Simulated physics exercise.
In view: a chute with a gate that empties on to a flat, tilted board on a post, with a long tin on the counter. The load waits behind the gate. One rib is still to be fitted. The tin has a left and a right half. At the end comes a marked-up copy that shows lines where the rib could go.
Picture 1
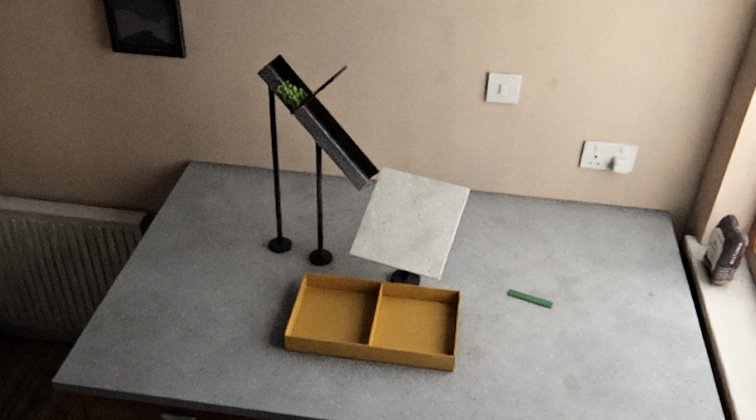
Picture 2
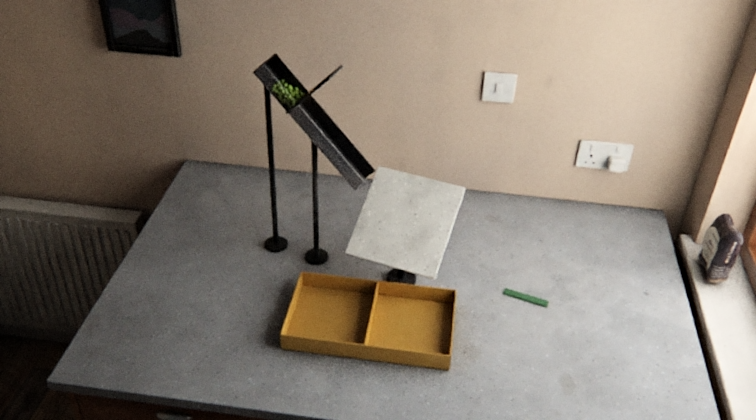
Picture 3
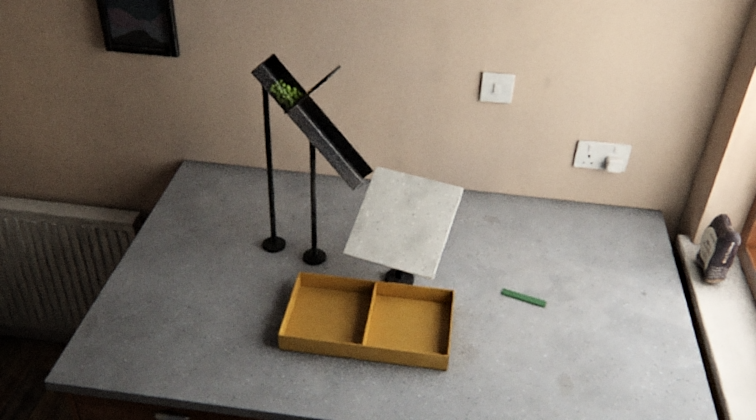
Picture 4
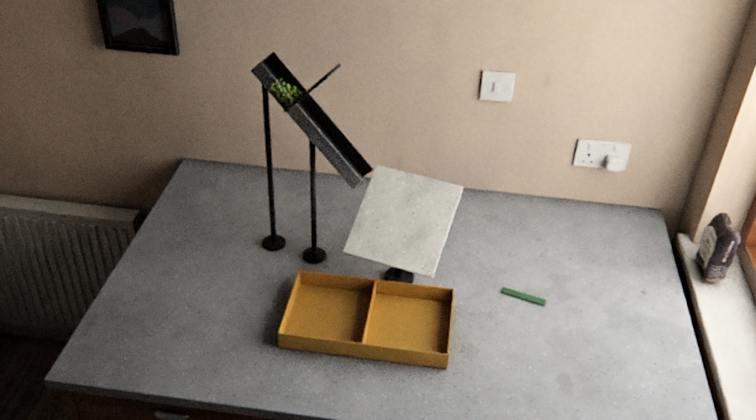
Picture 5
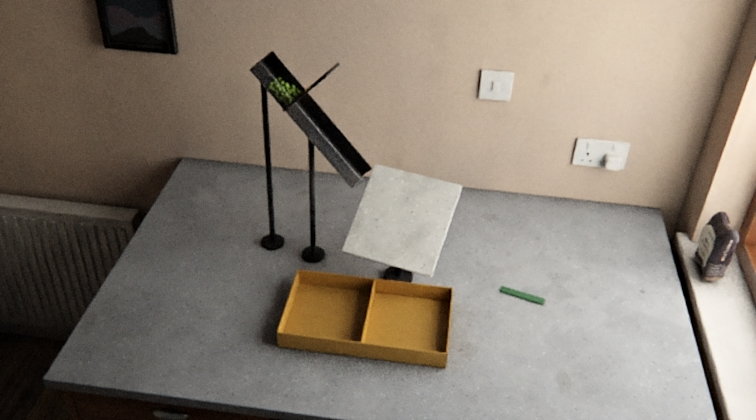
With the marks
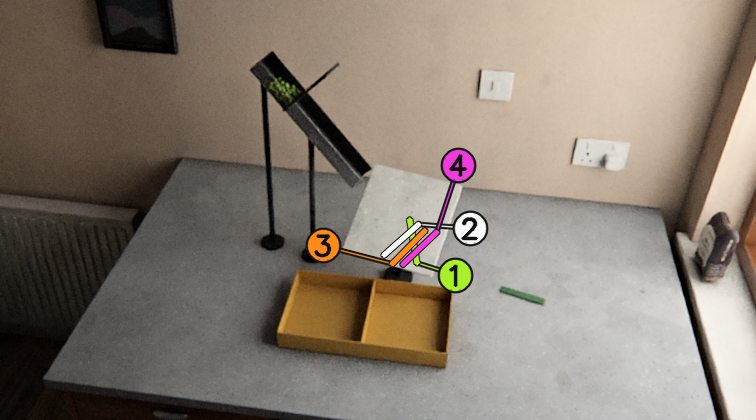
At first, a heap of small green pieces rests near the top of a dark, sloping chute on stands, above a tilted pale board and a yellow tray with two compartments on a grey counter. The view then shifts very slightly, while the green pieces and everything else stay in place.
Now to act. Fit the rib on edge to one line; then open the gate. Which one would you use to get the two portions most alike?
Line 3.
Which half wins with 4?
The right half.
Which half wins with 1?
The right half.
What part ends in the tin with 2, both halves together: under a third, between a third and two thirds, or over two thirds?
Over two thirds.
On the marked copy, line 1 from (409, 219) to (416, 262); line 2 from (418, 224) to (384, 255); line 3 from (424, 230) to (392, 263); line 4 from (436, 232) to (402, 264).
With 1, of what is caught, about a tenth in the left half, the larger part in the right.
With 2, of what is caught, the larger part in the left half, about a tenth in the right.
With 3, of what is caught, roughly two thirds in the left half, roughly a third in the right.
With 4, of what is caught, roughly a quarter in the left half, the larger part in the right.
